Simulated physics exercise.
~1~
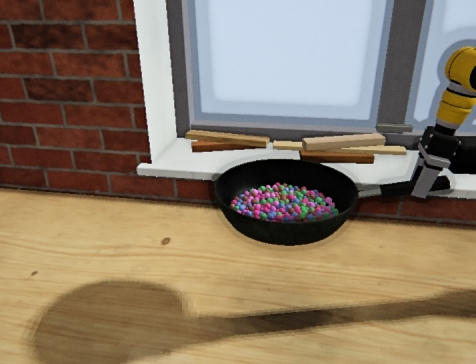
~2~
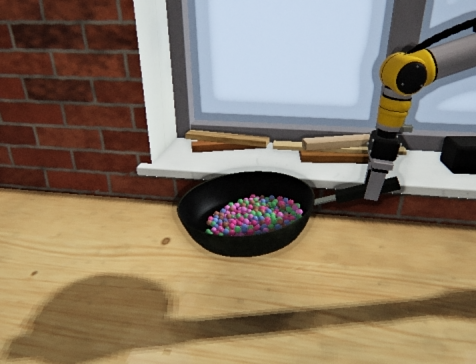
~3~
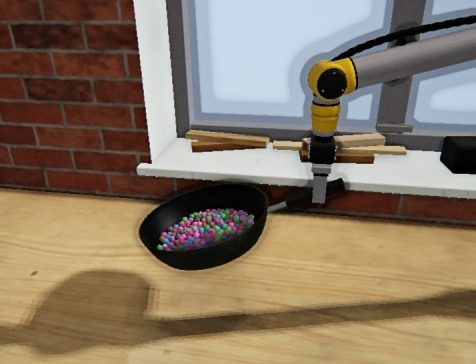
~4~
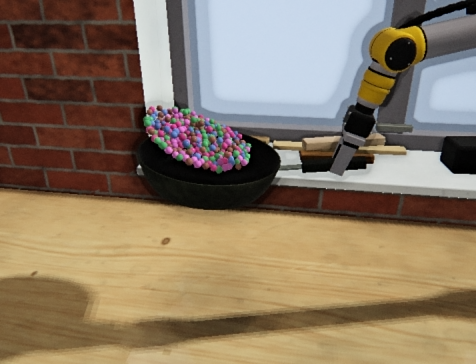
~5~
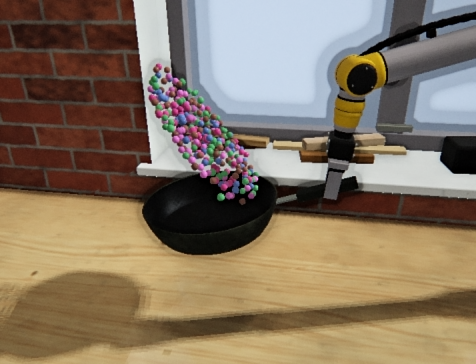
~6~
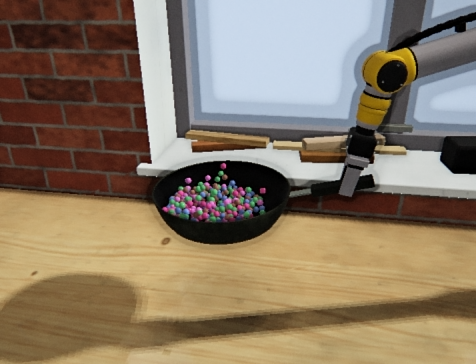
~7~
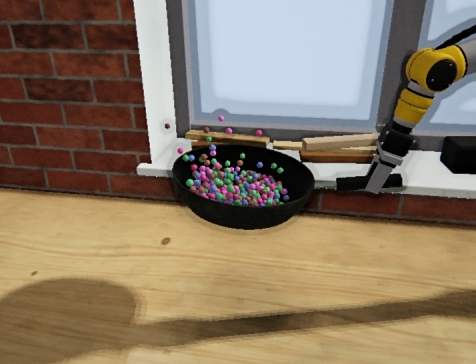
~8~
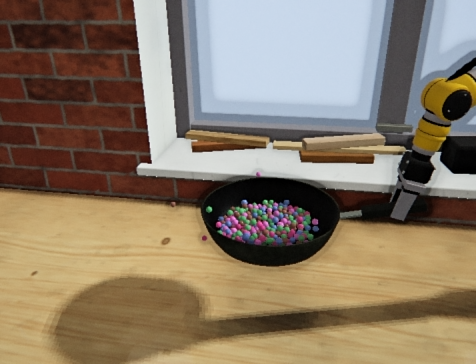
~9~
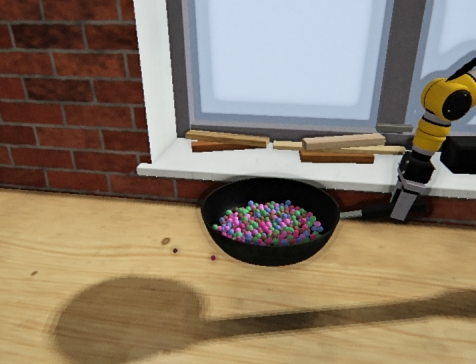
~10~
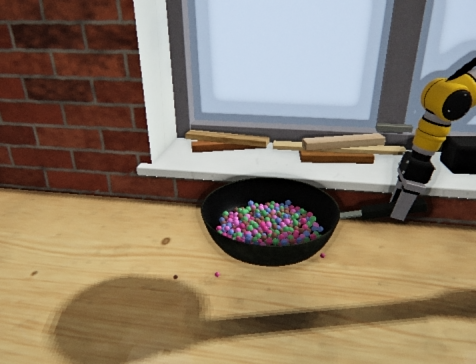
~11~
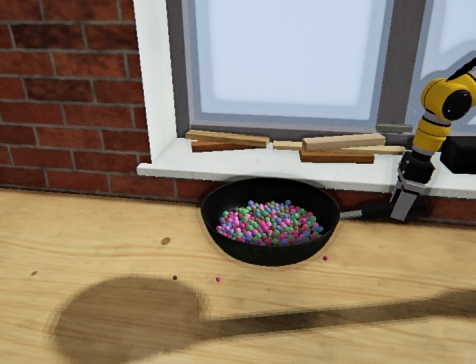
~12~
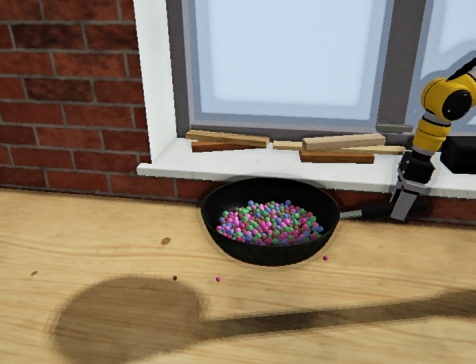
A robot arm tosses colorful round sweets in a frying pan, spilling only a few.
